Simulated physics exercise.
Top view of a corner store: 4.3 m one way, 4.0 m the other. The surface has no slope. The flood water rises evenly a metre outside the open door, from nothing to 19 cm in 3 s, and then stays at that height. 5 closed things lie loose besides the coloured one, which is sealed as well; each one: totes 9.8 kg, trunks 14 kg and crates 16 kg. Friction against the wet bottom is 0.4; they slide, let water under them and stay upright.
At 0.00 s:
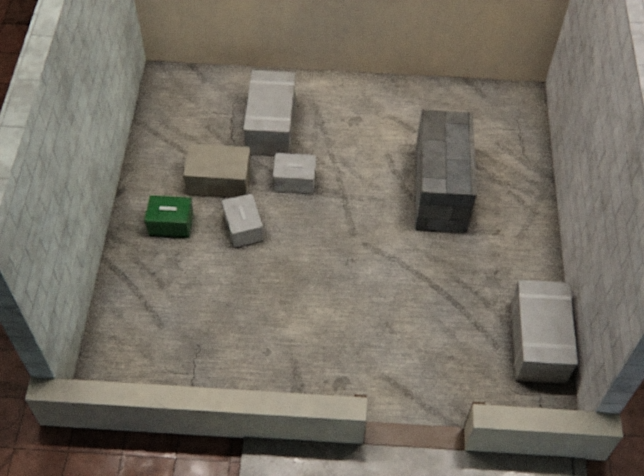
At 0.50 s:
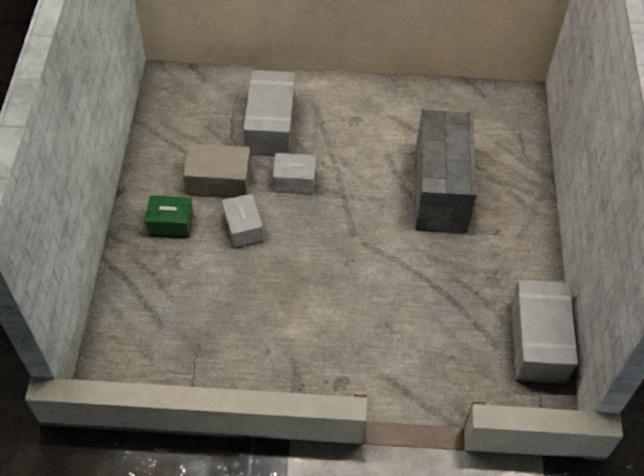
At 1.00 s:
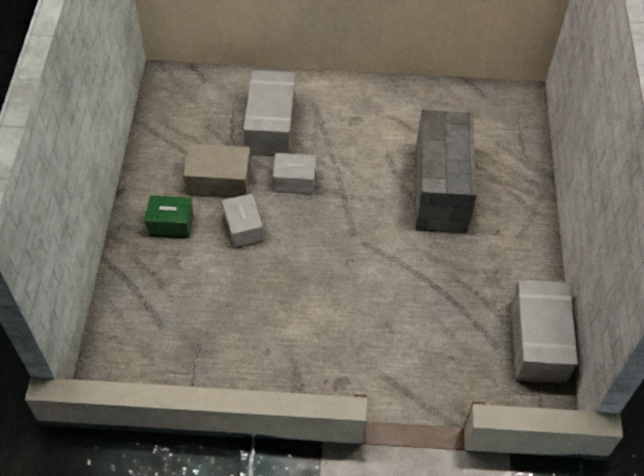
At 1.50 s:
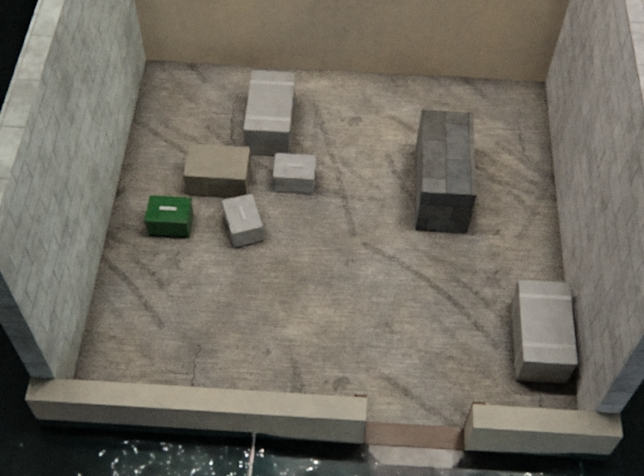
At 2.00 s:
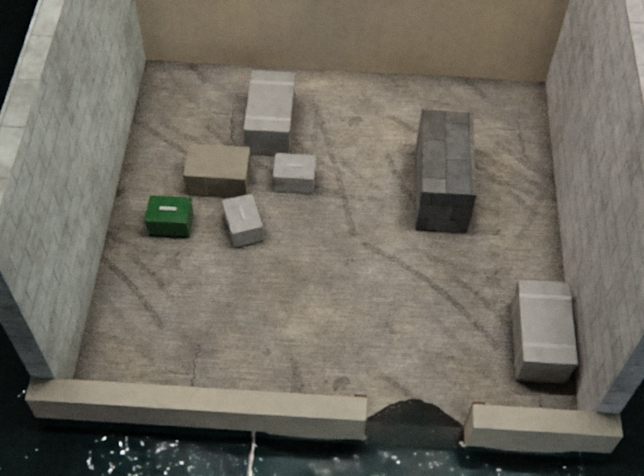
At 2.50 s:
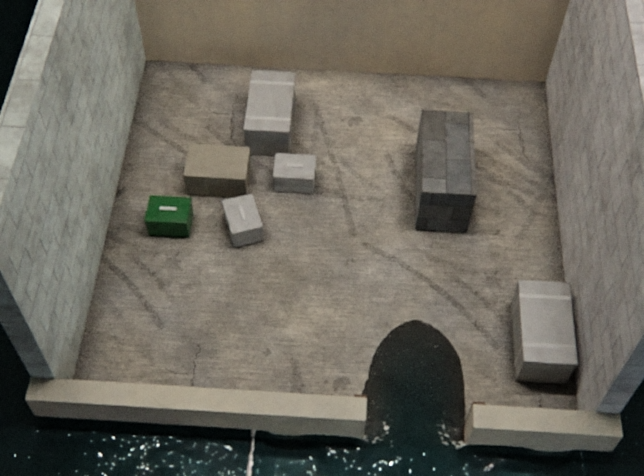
Dark water rises outside and spreads through the doorway onto the floor while the boxes stay still.
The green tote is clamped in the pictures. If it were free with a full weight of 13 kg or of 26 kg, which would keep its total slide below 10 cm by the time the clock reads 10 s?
The lower weight.
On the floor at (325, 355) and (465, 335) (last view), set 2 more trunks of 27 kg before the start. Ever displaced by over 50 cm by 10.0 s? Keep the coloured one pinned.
Respectively, not exceeded and exceeded.
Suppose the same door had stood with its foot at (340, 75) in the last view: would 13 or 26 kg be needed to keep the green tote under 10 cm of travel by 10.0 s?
The answer is that the lesser mass suffices.
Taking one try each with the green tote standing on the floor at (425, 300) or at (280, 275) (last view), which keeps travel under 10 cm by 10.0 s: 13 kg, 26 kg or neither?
Log: Try 1 the heavier pick is required; try 2 the lighter pick works.
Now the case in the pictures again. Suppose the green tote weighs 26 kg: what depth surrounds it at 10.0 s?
Something like 2 centimetres.
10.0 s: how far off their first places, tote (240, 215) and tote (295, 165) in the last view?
Net displacement, in order: 0 cm; 5 cm.
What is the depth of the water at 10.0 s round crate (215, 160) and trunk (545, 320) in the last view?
Depths: Near 3 cm, then near 4 cm.
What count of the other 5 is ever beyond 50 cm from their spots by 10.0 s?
The total is 0.
After 3.5 s the green tote would be 0 cm from its start with 13 kg and 0 cm from its start with 26 kg; 0 cm of water round it then.
After 4.5 s the green tote would be 0 cm from its start with 13 kg and 0 cm from its start with 26 kg; 0 cm of water round it then.
After 7.0 s the green tote would be 0 cm from its start with 13 kg and 0 cm from its start with 26 kg; 1 cm of water round it then.
After 10.0 s the green tote would be 0 cm from its start with 13 kg and 0 cm from its start with 26 kg; 2 cm of water round it then.
